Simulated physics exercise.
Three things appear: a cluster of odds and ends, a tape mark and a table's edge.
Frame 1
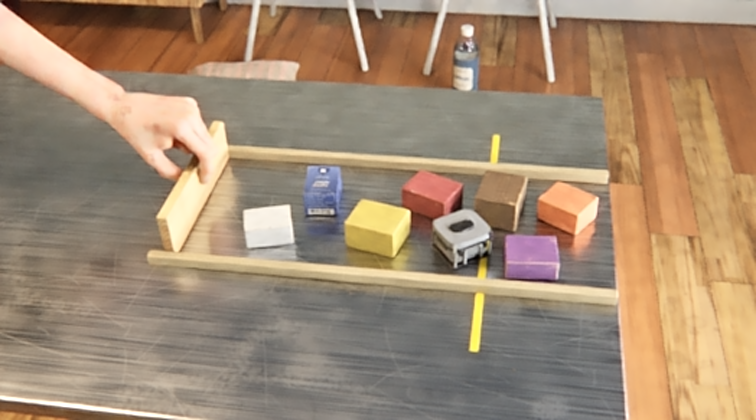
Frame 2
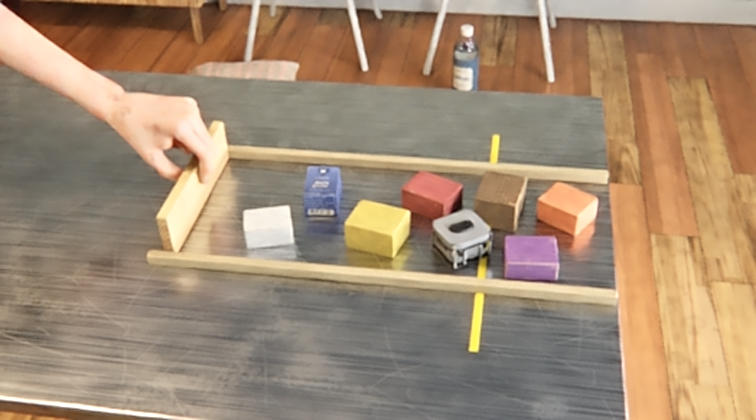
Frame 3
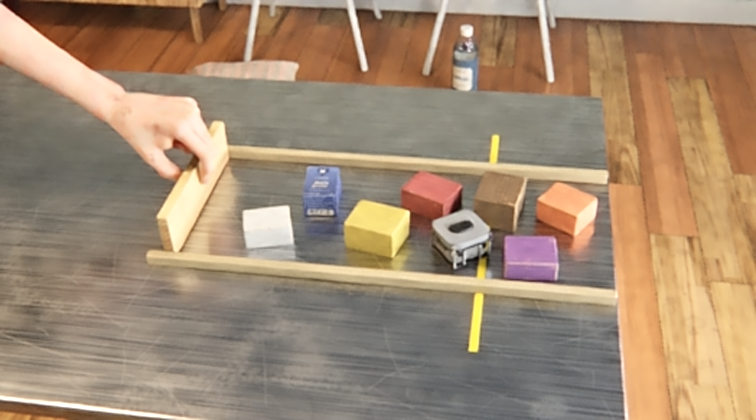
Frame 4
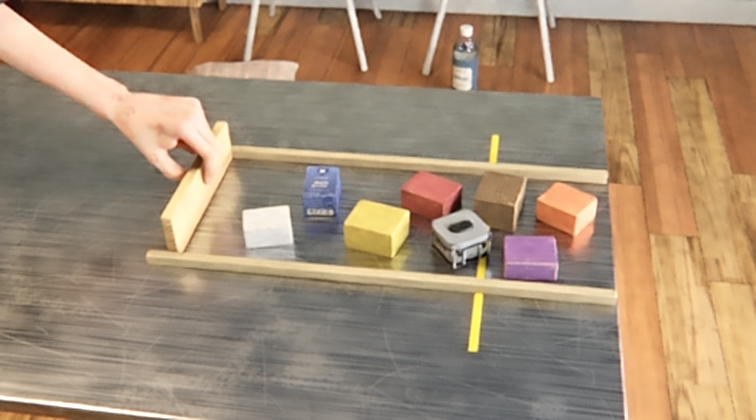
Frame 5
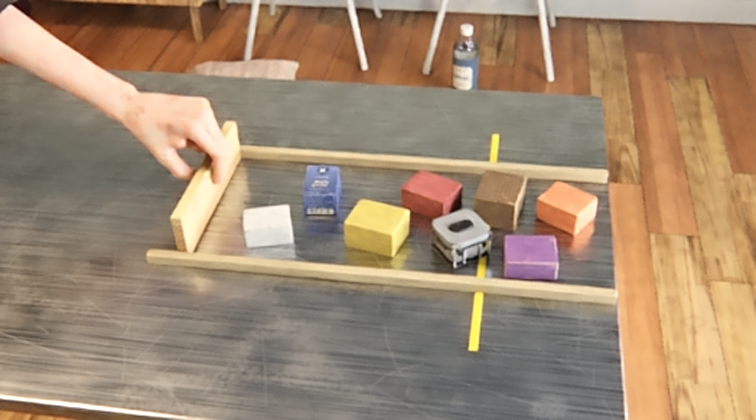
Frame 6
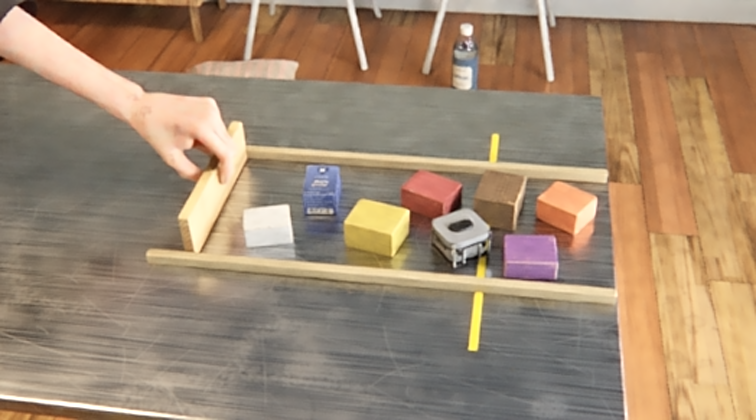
A hand held a wooden board upright between two rails on a dark table, then slid it slightly right toward the white block, while the colorful blocks and other small items stayed still.
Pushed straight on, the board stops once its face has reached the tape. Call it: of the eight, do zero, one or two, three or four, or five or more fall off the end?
One or two fall off.
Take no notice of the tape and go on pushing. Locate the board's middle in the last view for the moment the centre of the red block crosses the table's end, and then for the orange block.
The middle is at (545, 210) when it's the red block, and at (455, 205) when it's the orange block.
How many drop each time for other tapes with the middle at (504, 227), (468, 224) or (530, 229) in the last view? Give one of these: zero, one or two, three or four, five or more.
Taking the tapes one after another, the count is either three or four, then just one or two, then 3 or 4.
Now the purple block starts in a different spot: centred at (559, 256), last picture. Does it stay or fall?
It tumbles off.
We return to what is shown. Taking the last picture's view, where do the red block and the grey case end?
The red block stops around (560, 201); the grey case around (608, 253).
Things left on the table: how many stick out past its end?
2 is the number.
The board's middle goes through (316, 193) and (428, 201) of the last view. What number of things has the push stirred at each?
3 at one spot and 8 at the other.
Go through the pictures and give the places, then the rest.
The first picture shows orange block (567, 208); purple block (530, 257); brown block (501, 200); board (196, 185); tape (487, 227).
The second picture shows purple block (530, 257); blue box (323, 191).
The third picture shows brown block (500, 200); yellow block (377, 229).
The fourth picture shows orange block (566, 208); red block (432, 196).
The fifth picture shows purple block (530, 257); board (209, 185).
The sixth picture shows orange block (566, 207); purple block (530, 256); brown block (500, 199); board (215, 185); tape (486, 226).
Soon after, none off yet; orange block at rest near (566, 207); purple block at rest near (530, 256); brown block at rest near (500, 199).
Then, none off yet; orange block at rest near (566, 207); purple block moved a little near (546, 260); brown block at rest near (500, 199).
Further on, none off yet; orange block moved about its own width near (606, 207); purple block moved well along near (618, 275); brown block moved about its own width near (557, 200).
At rest, the number that fall off is one or two; fallen, purple block and orange block.
